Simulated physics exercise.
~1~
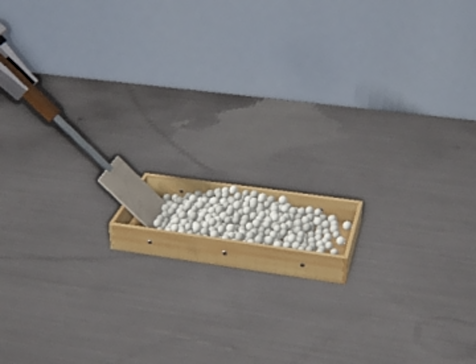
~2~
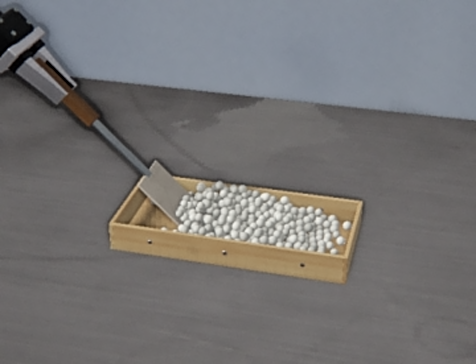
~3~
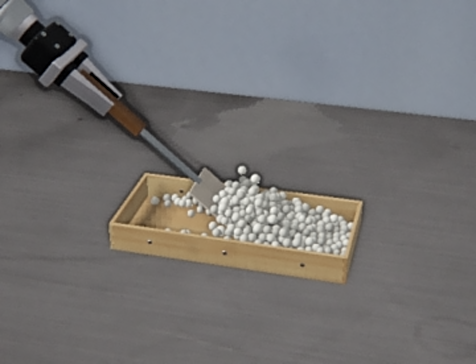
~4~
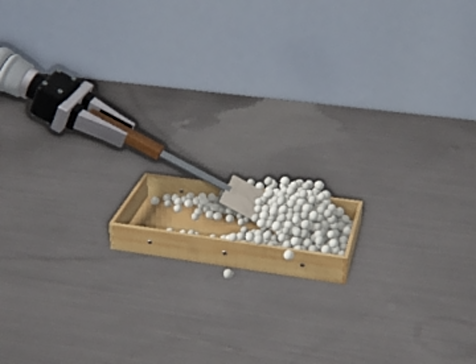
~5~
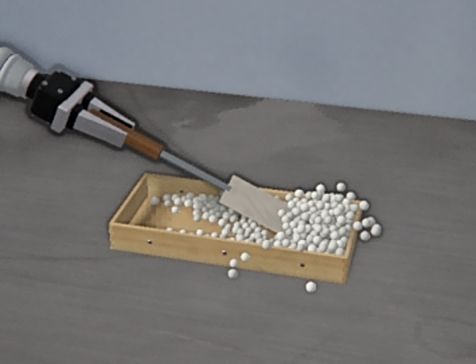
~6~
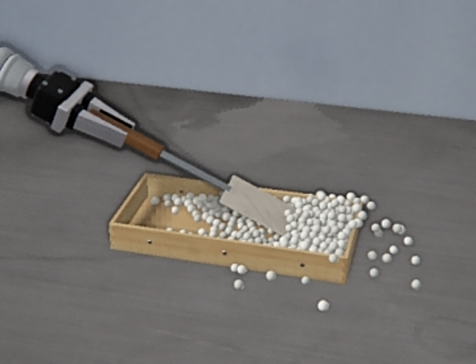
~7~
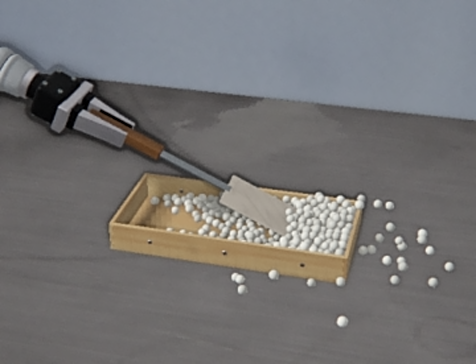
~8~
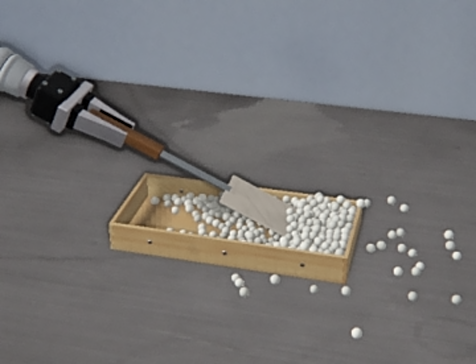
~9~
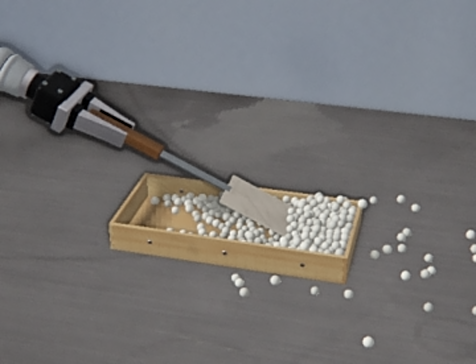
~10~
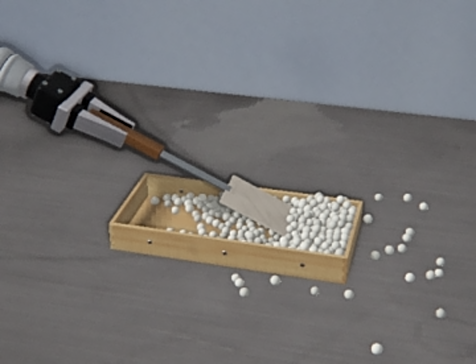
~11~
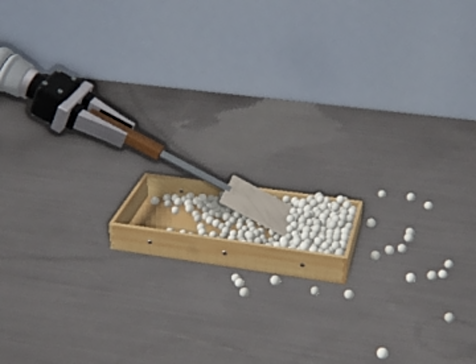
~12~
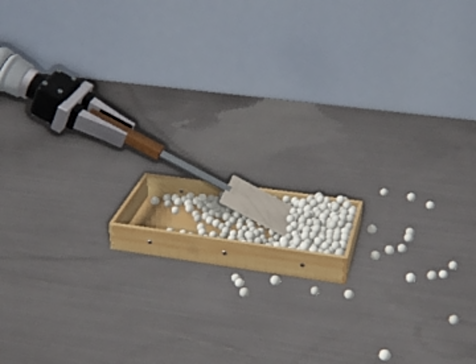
At the start, a robot arm holds a turner at the left end of a wooden tray filled with small white beads on a gray table. The blade sweeps right through the tray, pushing the beads into a growing heap and leaving only a scattering behind it. As the turner tilts flatter and stops past the middle, the heap slumps forward and some beads spill over the right end and front side. The spilled beads roll outward across the table to the right. Finally, they settle there, while most beads remain in the tray beside the still blade.
